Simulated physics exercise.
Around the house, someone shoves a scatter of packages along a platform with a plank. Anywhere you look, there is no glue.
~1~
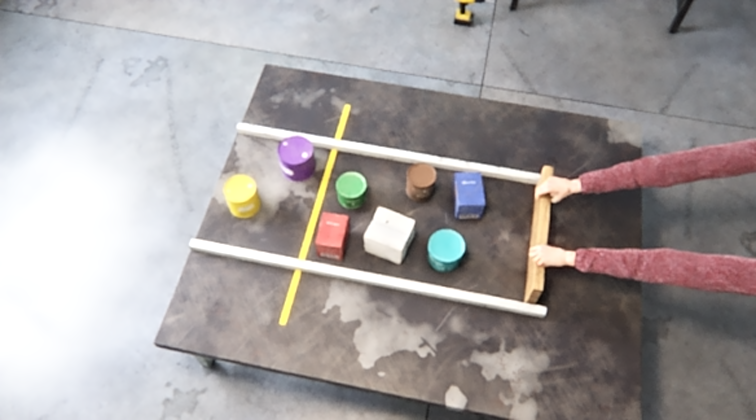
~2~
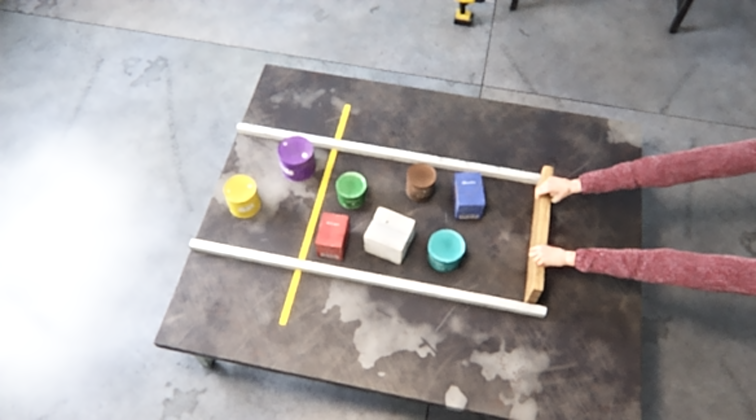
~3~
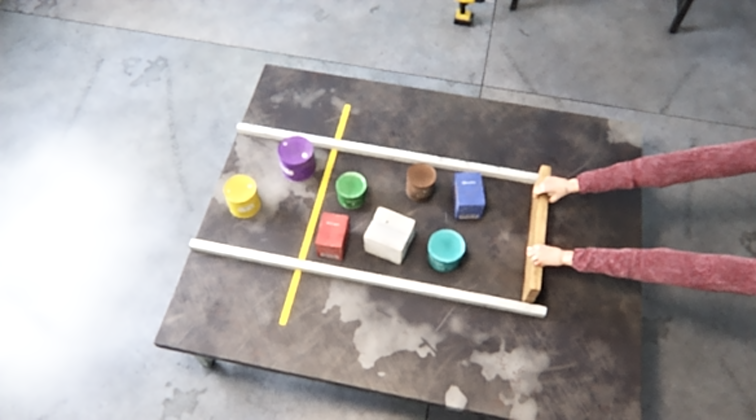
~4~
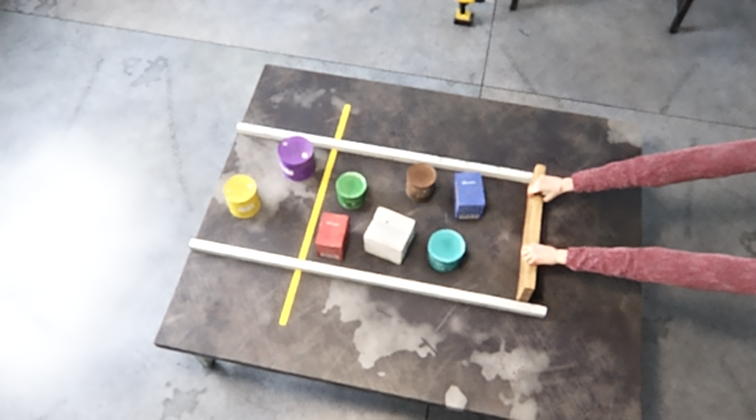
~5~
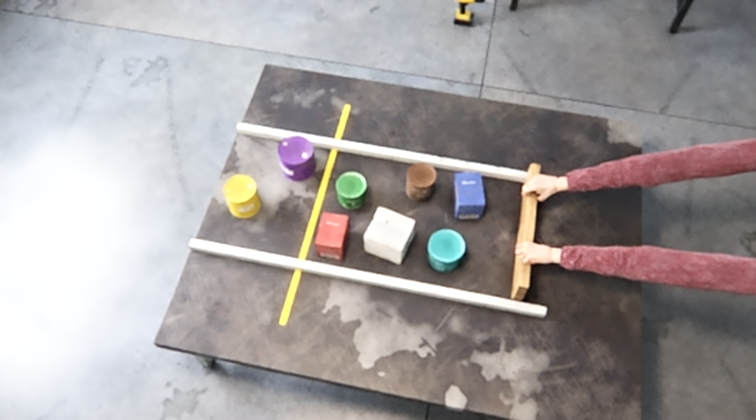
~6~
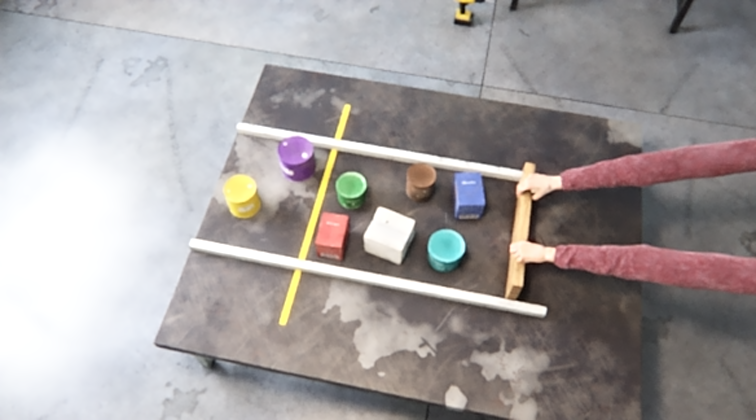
Two hands sliding a wooden plank slightly left between white rails on a dark table, the colourful containers ahead staying still.
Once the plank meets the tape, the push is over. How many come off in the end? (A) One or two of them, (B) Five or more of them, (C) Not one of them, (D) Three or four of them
C.
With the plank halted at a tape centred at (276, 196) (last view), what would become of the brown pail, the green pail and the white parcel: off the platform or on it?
Okay, so the brown pail is still on top, the green pail is still on top, and finally the white parcel is still on top.
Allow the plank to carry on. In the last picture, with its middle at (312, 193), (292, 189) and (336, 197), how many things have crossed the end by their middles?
In order of the places given, that's 0, 2 and 0.
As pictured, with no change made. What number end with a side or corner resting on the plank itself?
The answer is 3.
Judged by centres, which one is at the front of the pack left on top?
Answer: The yellow canister.
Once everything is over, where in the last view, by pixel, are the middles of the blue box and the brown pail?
Roughly (314, 166), and the other roughly (289, 159).
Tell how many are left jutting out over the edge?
The number overhanging is 0.
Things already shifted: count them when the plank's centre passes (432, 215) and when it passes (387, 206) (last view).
By then 4, and later 6.
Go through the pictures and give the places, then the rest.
In the first frame, yellow canister (242, 197); purple canister (297, 159); red box (333, 236); plank (539, 234); tape (318, 204).
In the second frame, purple canister (297, 159); brown pail (421, 183).
In the third frame, red box (333, 237); white parcel (390, 236).
In the fourth frame, yellow canister (242, 197); green pail (352, 191).
In the fifth frame, purple canister (297, 159); blue box (468, 196).
In the sixth frame, yellow canister (242, 197); purple canister (297, 159); red box (333, 237); plank (521, 231); tape (318, 204).
Soon after, none off yet; yellow canister at rest near (242, 197); purple canister at rest near (297, 159); red box at rest near (333, 237).
In the end, the number that fall off is zero.
